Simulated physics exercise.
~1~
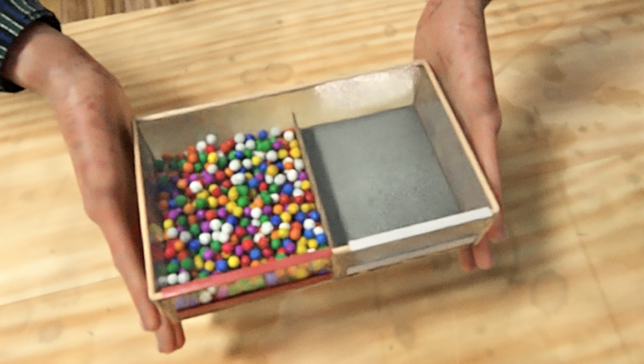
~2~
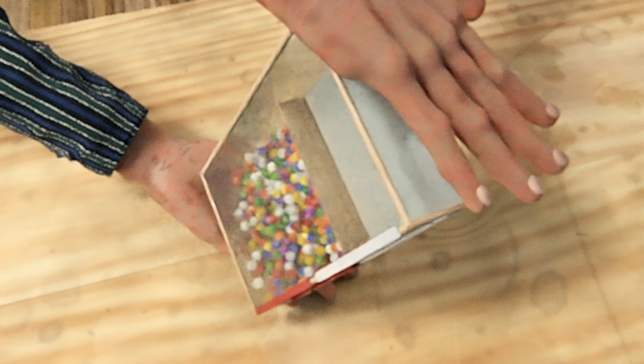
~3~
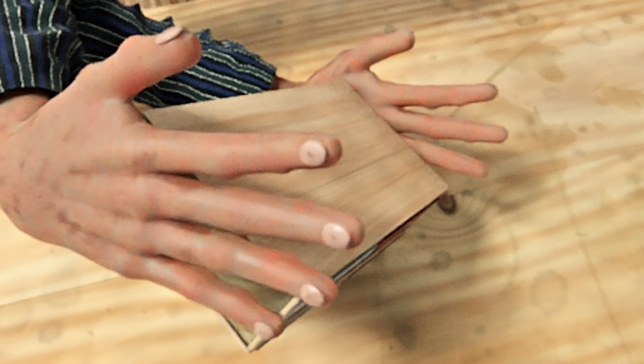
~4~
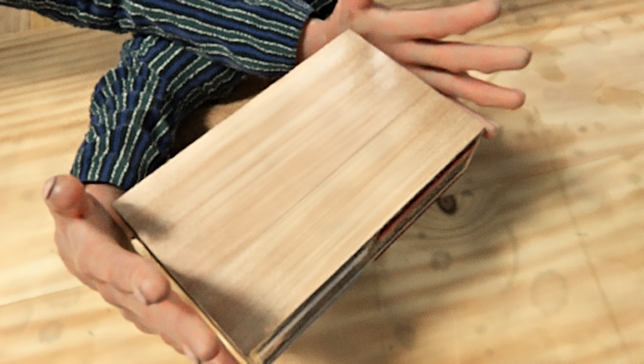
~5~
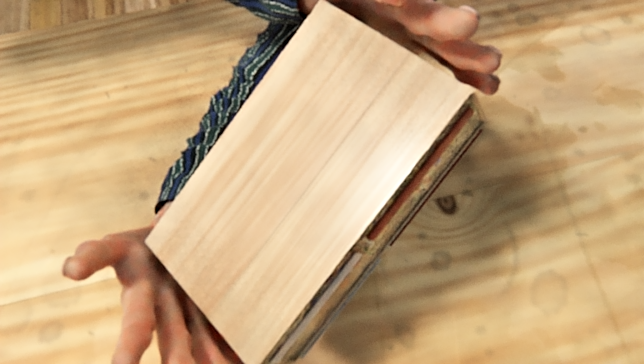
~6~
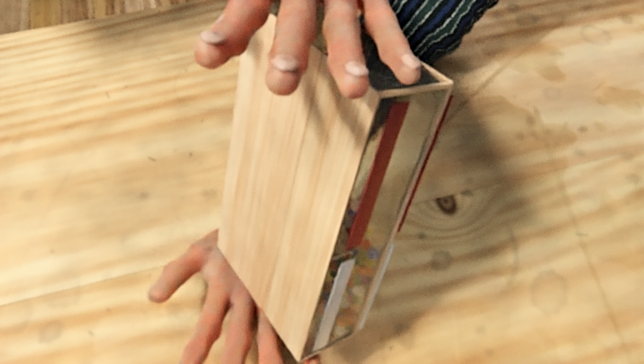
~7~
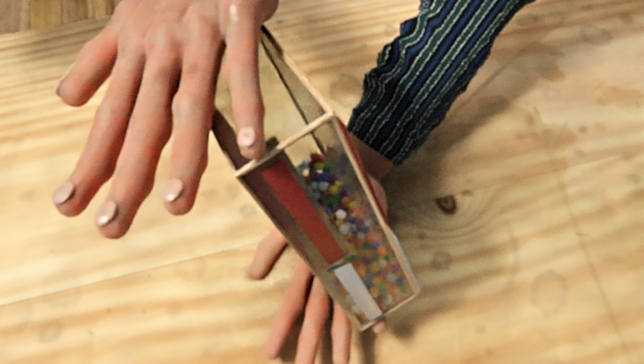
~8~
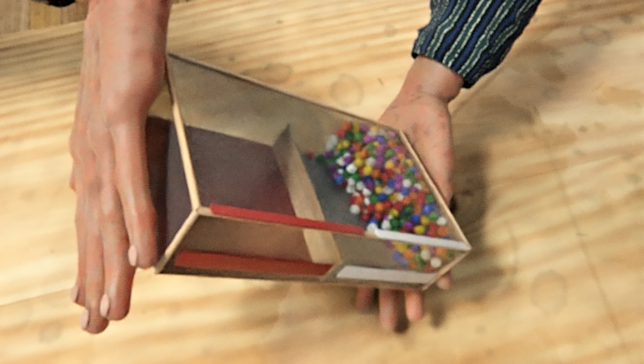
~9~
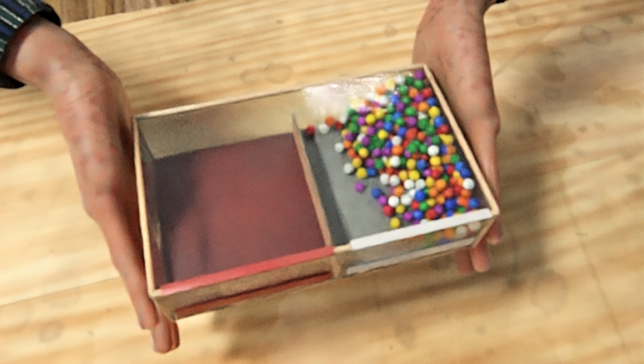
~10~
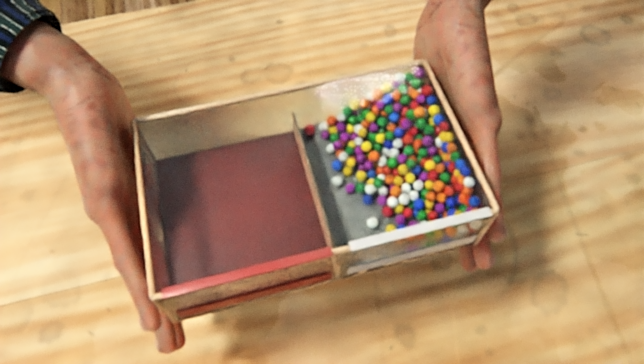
Two hands turning a clear-lidded wooden box completely over and upright again, colourful beads moving from red left compartment to white right.
